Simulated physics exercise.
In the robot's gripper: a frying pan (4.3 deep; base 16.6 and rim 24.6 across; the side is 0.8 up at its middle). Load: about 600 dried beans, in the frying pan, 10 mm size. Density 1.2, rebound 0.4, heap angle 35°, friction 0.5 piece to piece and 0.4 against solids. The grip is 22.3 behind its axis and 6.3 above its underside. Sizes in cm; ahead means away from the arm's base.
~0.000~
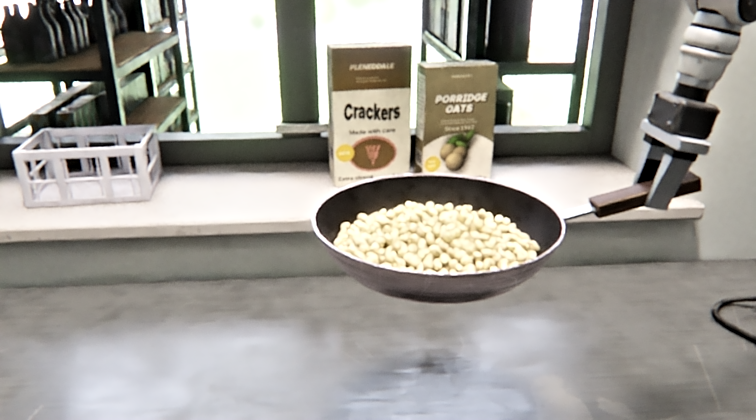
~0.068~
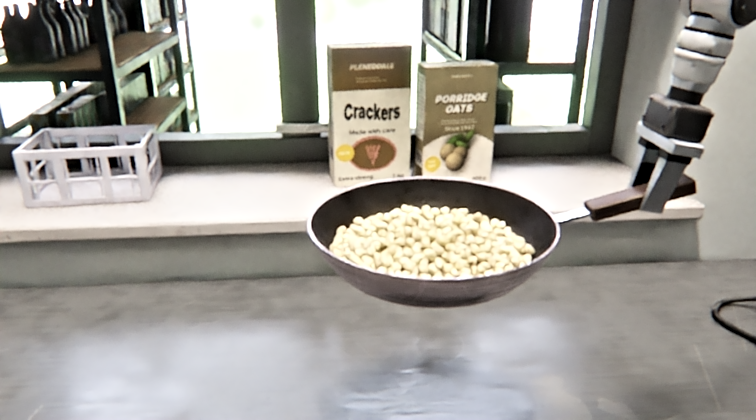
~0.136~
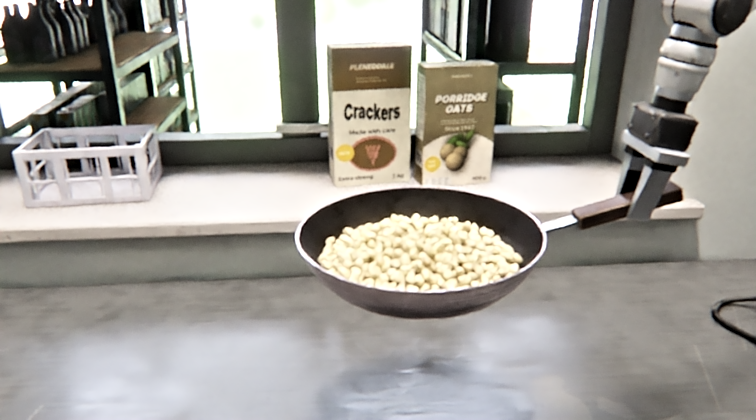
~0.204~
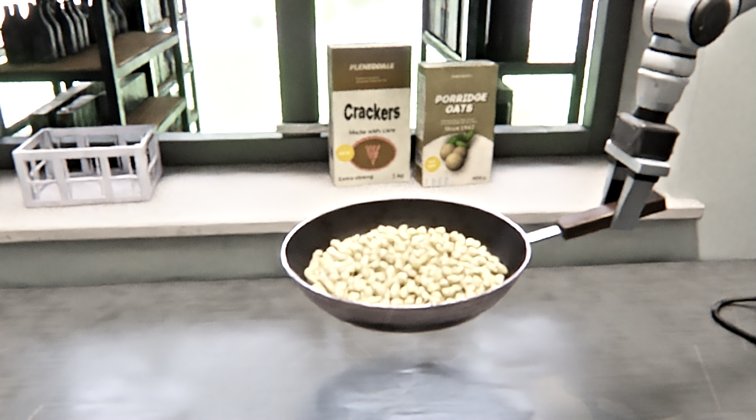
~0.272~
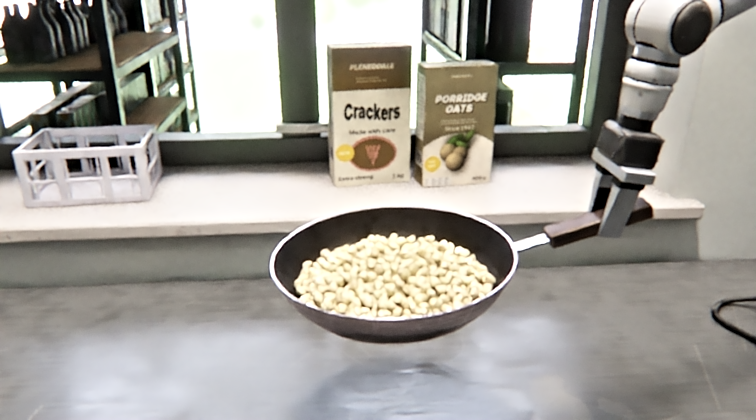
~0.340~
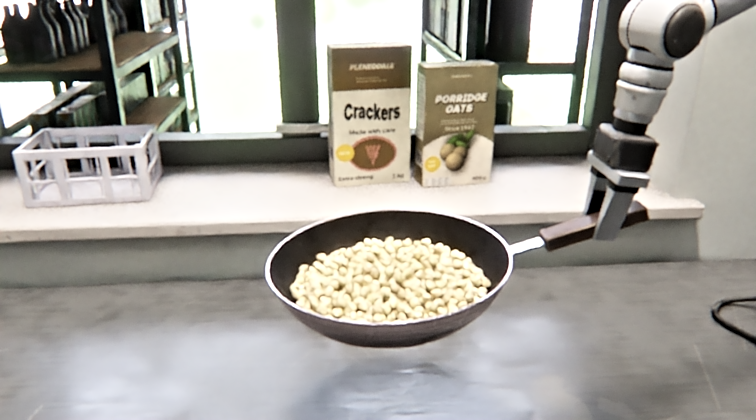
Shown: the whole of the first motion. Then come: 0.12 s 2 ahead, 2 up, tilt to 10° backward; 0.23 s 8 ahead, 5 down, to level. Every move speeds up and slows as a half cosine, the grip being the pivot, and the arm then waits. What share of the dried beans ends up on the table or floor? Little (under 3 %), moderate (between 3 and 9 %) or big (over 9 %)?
On the table or floor the share is little, under 3 %.
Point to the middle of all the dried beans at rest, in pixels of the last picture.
Around (280, 302).
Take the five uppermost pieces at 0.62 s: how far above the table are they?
Some 30 cm.
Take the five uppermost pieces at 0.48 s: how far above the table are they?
Roughly 32 cm.
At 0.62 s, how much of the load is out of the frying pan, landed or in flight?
Some 2 per cent.
After 0.48 s, tilted 10° backward, highest piece 32 above the table; 599 in the frying pan.
After 0.62 s, tilted 2° backward, highest piece 30 above the table; 592 in the frying pan, 7 in flight or on a rim.
After 0.89 s, level, highest piece 20 above the table; 599 in the frying pan.
After 1.94 s, level, highest piece 20 above the table; 599 in the frying pan.
At rest, 599 in the frying pan. That is 0 % on the table or floor.
